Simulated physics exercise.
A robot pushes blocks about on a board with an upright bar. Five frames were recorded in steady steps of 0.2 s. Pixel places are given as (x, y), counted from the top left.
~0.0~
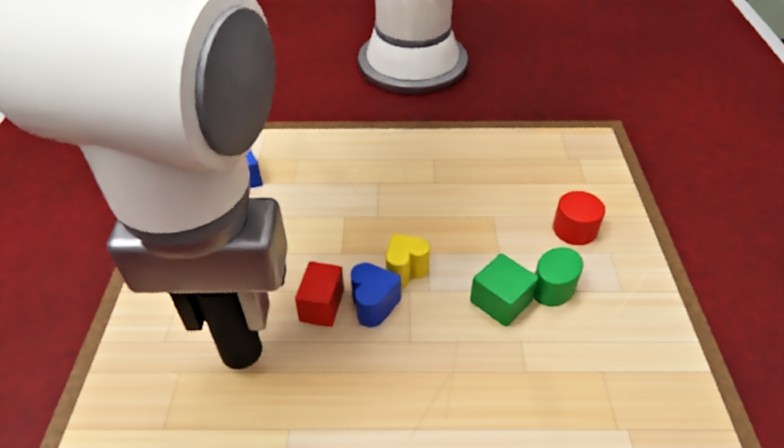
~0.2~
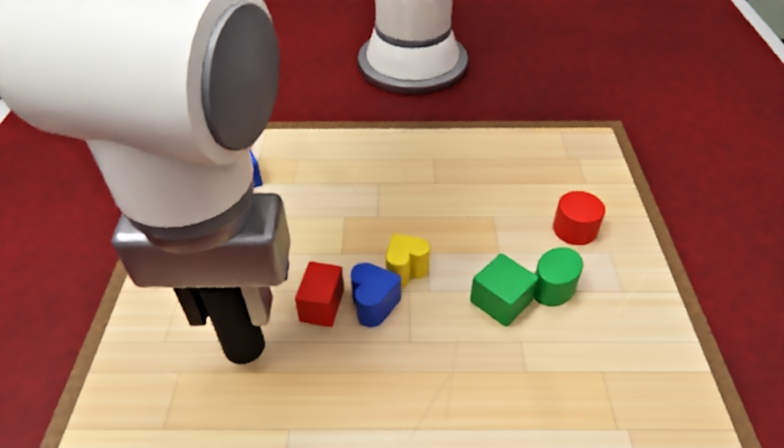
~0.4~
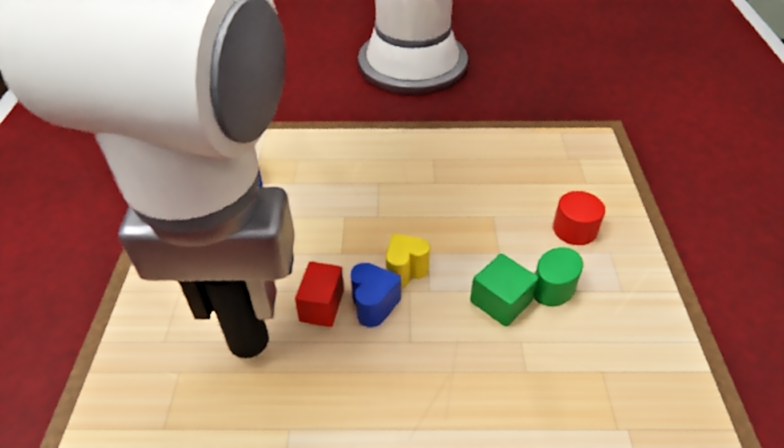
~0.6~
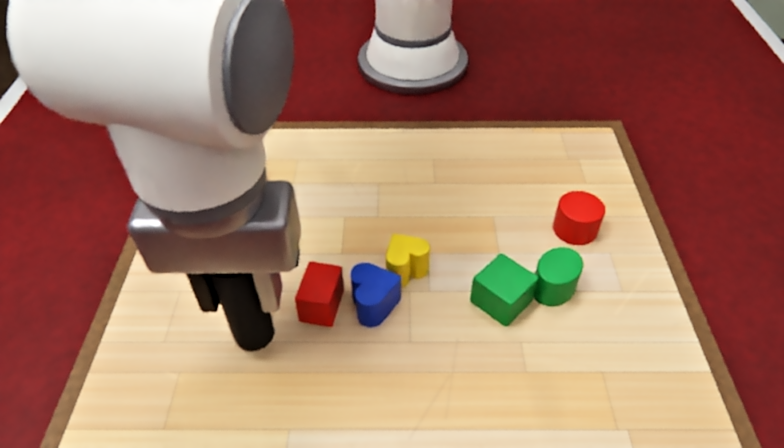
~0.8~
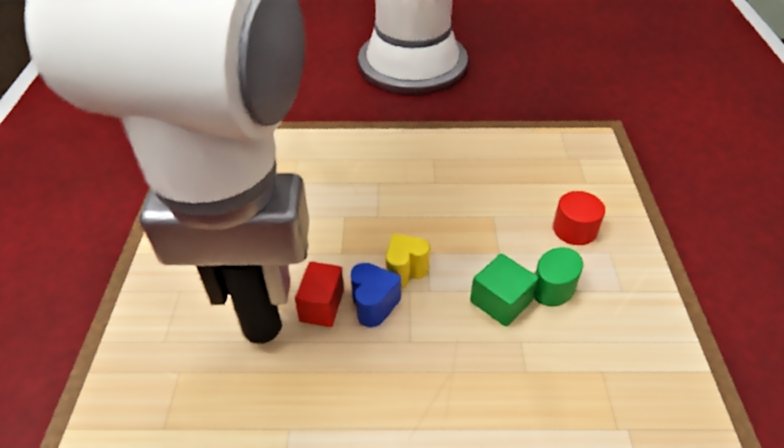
On a wooden board, a robot arm moves its black bar slightly right and upward.
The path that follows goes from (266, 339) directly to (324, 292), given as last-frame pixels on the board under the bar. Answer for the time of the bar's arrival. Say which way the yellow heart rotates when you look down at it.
Verdict: Counterclockwise.
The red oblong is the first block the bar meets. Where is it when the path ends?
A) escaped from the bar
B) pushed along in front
The answer is B.
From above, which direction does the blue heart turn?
From above, it looks like the blue heart goes clockwise.
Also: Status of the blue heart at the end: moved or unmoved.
That block ends up displaced.
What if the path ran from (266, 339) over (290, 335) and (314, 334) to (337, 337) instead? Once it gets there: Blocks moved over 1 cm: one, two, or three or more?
One block moves.
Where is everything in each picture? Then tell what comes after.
Lower end of the bar at (242, 351), tops of blocks, red oblong at (319, 281), blue heart at (373, 282), yellow heart at (406, 248), in the first frame.
Bar at (245, 347), blocks as before, in the second frame.
Bar at (249, 341), blocks as before, in the third frame.
Bar at (255, 334), blocks as before, in the fourth frame.
Bar at (262, 327), red oblong at (319, 281), blue heart at (373, 282), yellow heart at (406, 248), in the fifth frame.
On the path given first. Halfway along, bar at (293, 302); red oblong at (334, 270).
At the end, bar at (322, 280); red oblong at (362, 249); blue heart at (385, 277), turned 50° clockwise; yellow heart at (413, 246), turned 20° anticlockwise.
